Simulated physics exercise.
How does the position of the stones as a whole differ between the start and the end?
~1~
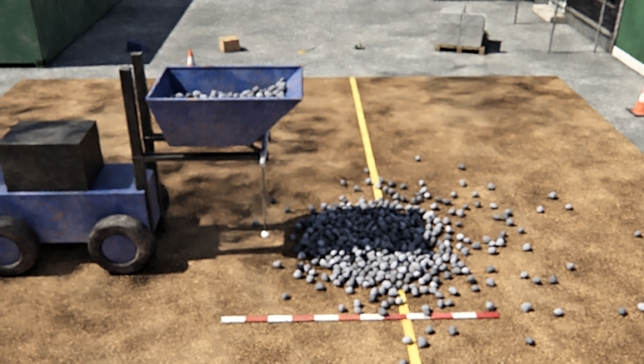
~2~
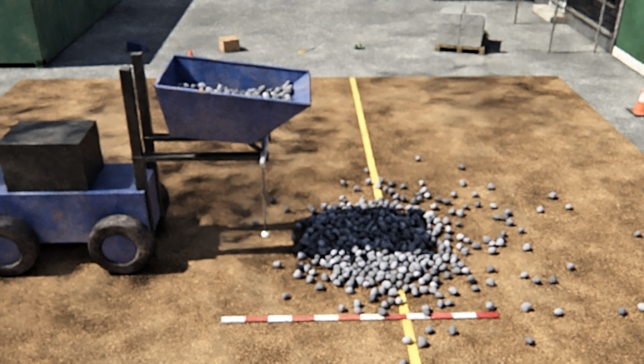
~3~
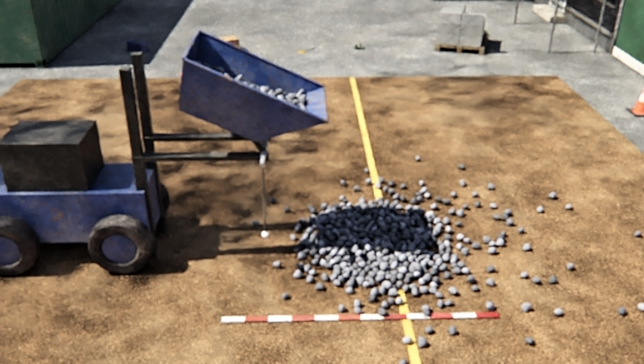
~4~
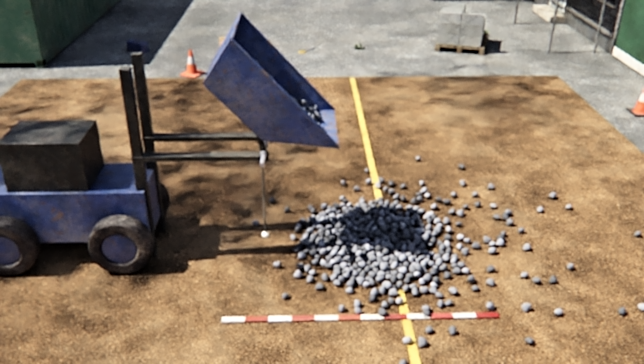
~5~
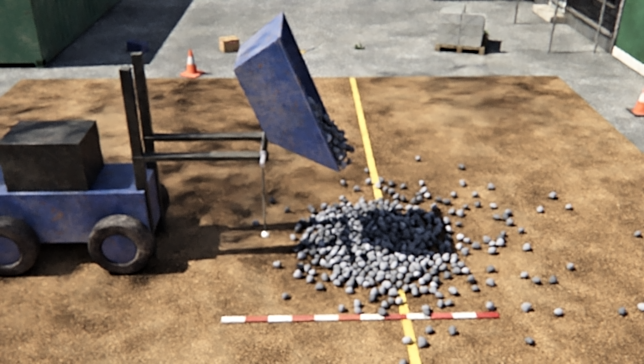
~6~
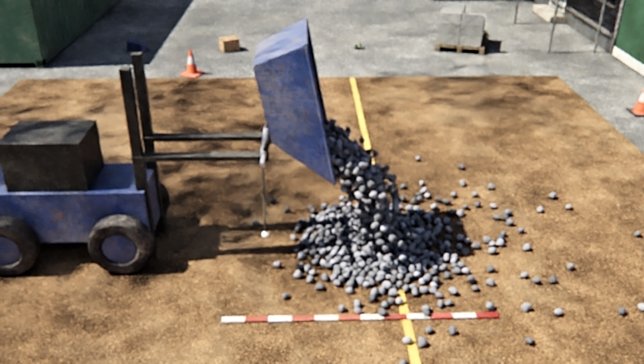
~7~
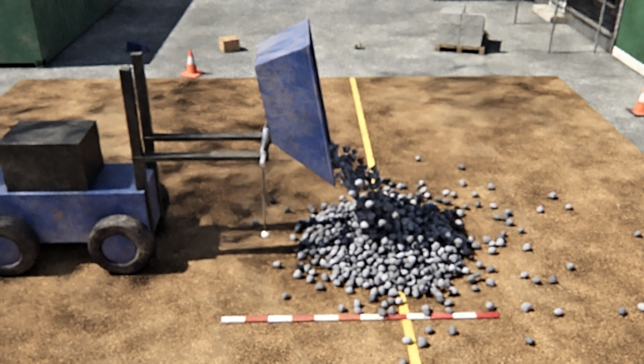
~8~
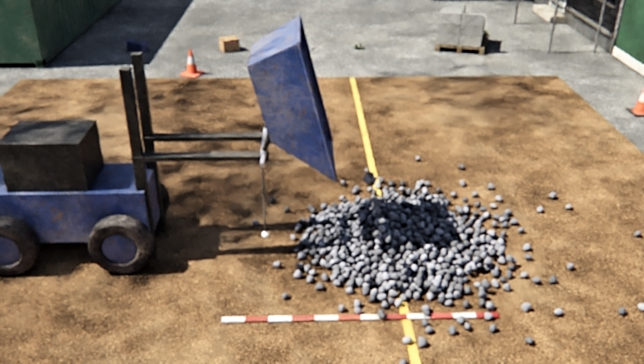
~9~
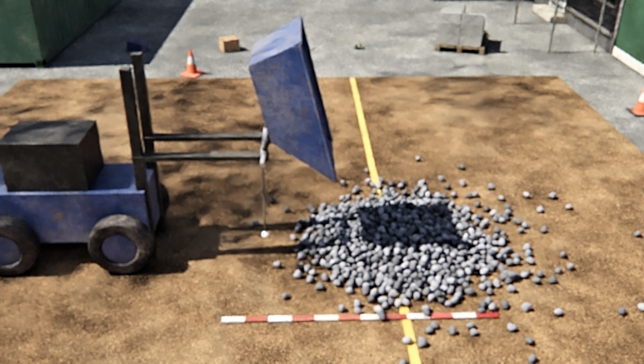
At the start the stones are split between the raised skip and the heap on the ground, but at the end they all lie on the ground in a wider heap. As a whole, they are further right and lower in the view than before.
